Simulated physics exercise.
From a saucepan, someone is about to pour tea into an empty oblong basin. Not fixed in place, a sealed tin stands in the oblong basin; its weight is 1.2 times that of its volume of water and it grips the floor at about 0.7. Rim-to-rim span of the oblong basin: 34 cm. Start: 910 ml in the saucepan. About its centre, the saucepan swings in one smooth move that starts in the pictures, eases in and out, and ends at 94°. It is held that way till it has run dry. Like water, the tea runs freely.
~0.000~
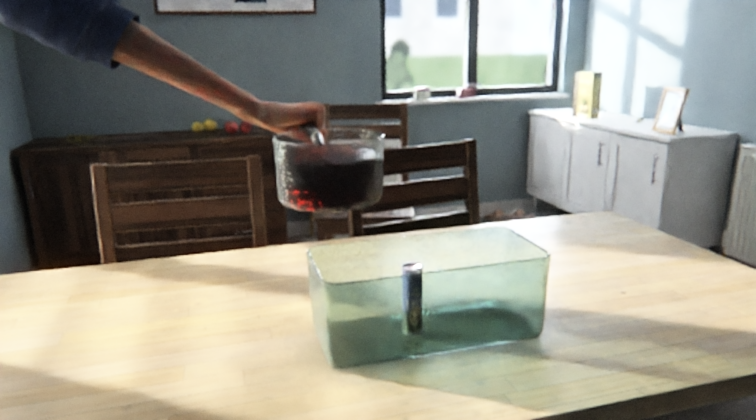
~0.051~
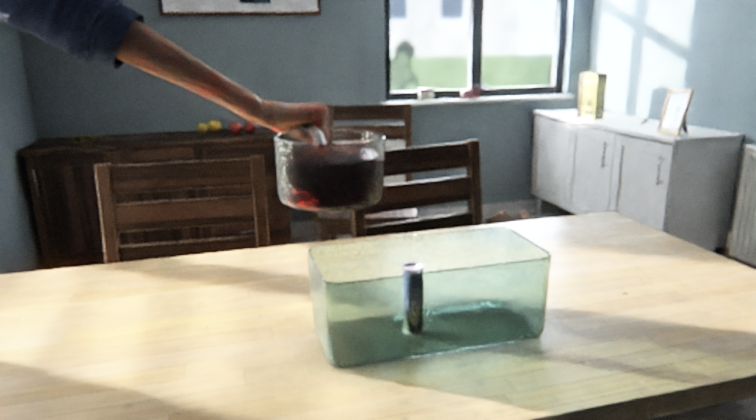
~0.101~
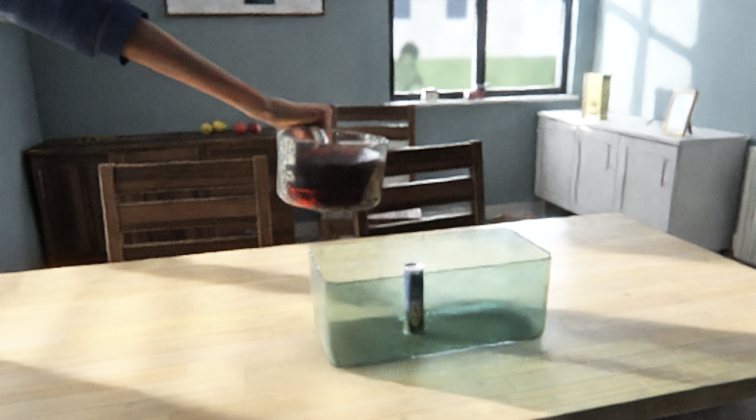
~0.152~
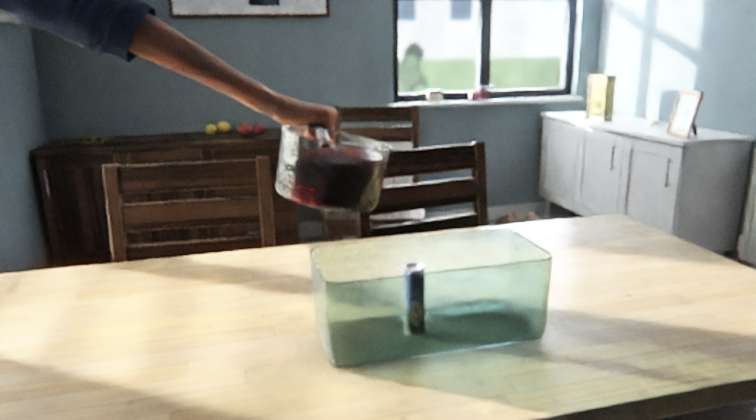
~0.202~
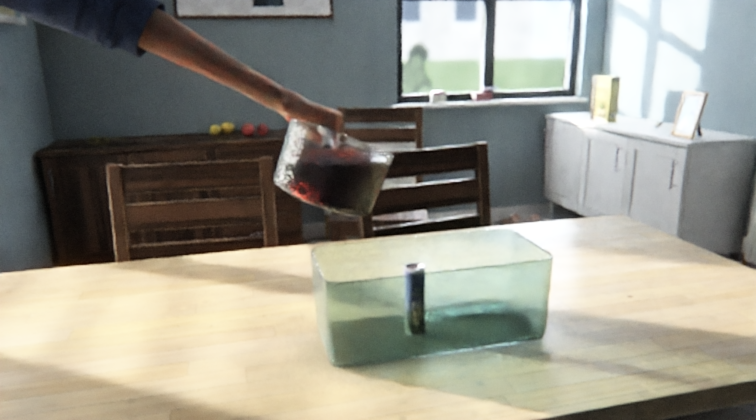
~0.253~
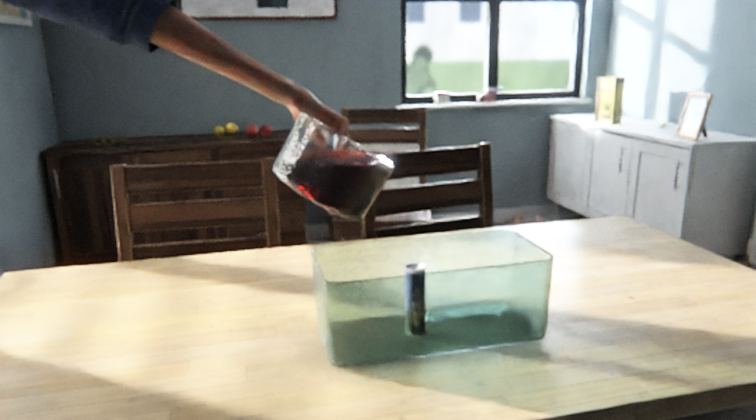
A hand reaching in from the upper left holds a clear glass pan of dark reddish-brown tea above a pale green, see-through oblong basin, tilting it steadily further down to the right. The basin stands on a light wooden table with a small dark tin at it, before brown chairs, a dark sideboard and white cabinets. Seen from slightly above in a sunlit blue-grey dining room, the view drifts very slightly.
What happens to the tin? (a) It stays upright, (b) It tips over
It stays upright (a).
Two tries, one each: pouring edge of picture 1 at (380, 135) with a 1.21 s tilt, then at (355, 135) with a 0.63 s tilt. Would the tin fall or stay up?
The tin stays vertical the first time and overturns the second time.
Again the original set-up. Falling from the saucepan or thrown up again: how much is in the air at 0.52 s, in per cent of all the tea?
Roughly 38 %.
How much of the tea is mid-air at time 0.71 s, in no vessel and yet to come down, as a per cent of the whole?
10 per cent, roughly.
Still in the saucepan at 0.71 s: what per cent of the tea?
I reckon near 16 per cent still sits there.
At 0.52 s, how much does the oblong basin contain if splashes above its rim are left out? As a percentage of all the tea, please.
About 16%.
After 0.52 s the tilt is 87° and 46 per cent is still to pour; the tin stands where it began.
After 0.71 s the tilt is 94° and 16 per cent is still to pour; the tin stands where it began.
After 0.91 s the tilt is 94° and 5 per cent is still to pour; the tin stands where it began.
After 1.13 s the tilt is 94° and 2 per cent is still to pour; the tin stands where it began.
In the end the tin stands where it began.
